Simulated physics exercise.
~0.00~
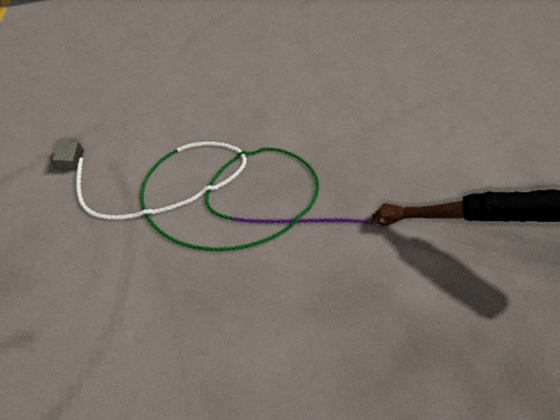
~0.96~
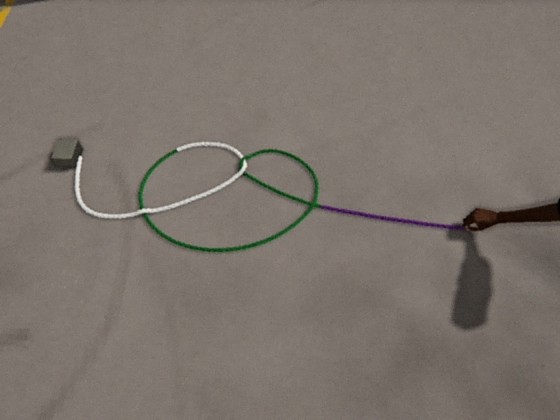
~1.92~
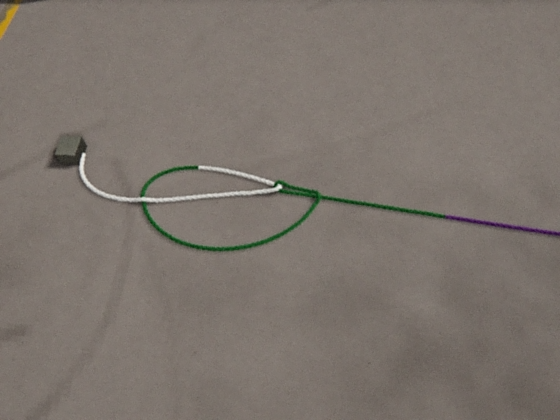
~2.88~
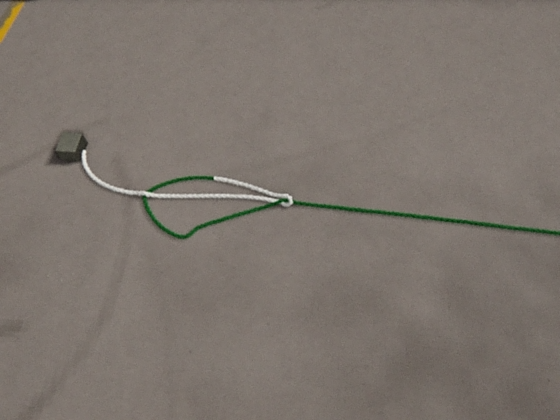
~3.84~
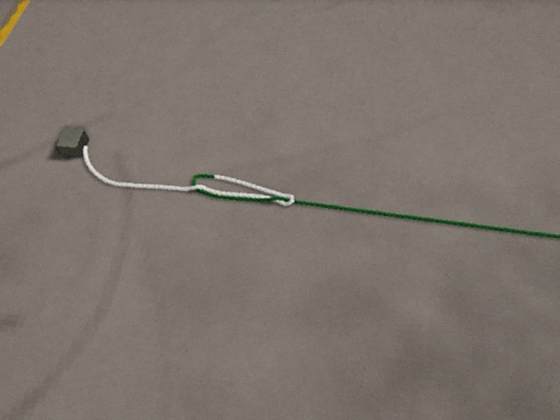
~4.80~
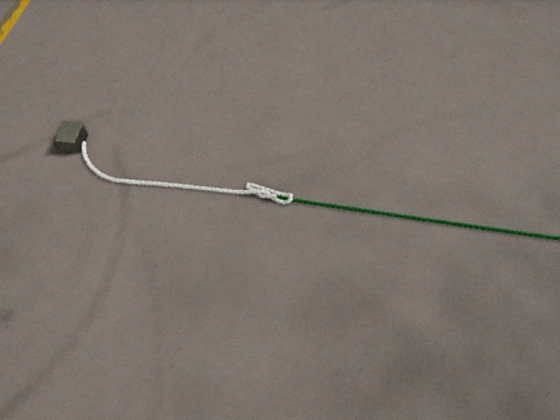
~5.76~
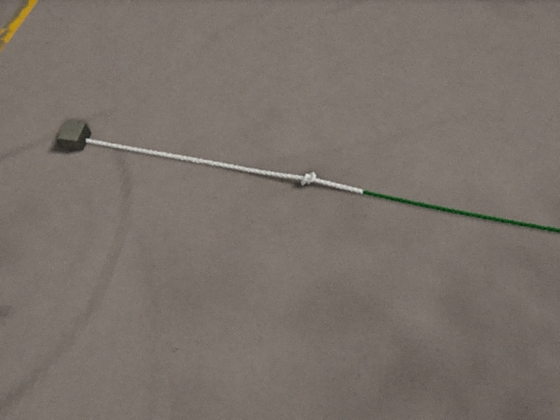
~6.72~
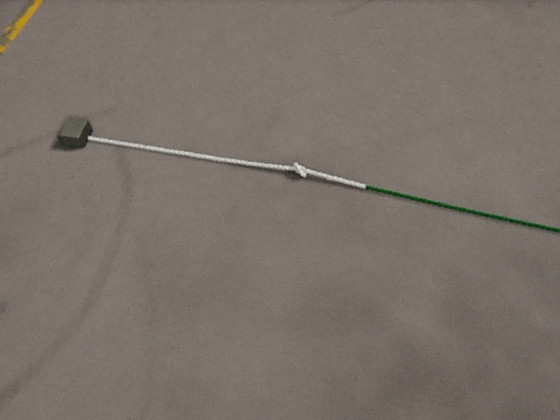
A grey, faintly marked floor with a yellow line at the upper left corner is seen from above at an angle. A rope coloured white, green and purple runs from a small grey block at the left into overlapping loops, its purple end held by a hand in a dark sleeve at the right. The hand pulls the end away to the right and leaves view. The loops narrow and slide rightward, shrinking into a small white tangle. Finally the rope stretches straight from the block, with a tight knot jammed in its white part.
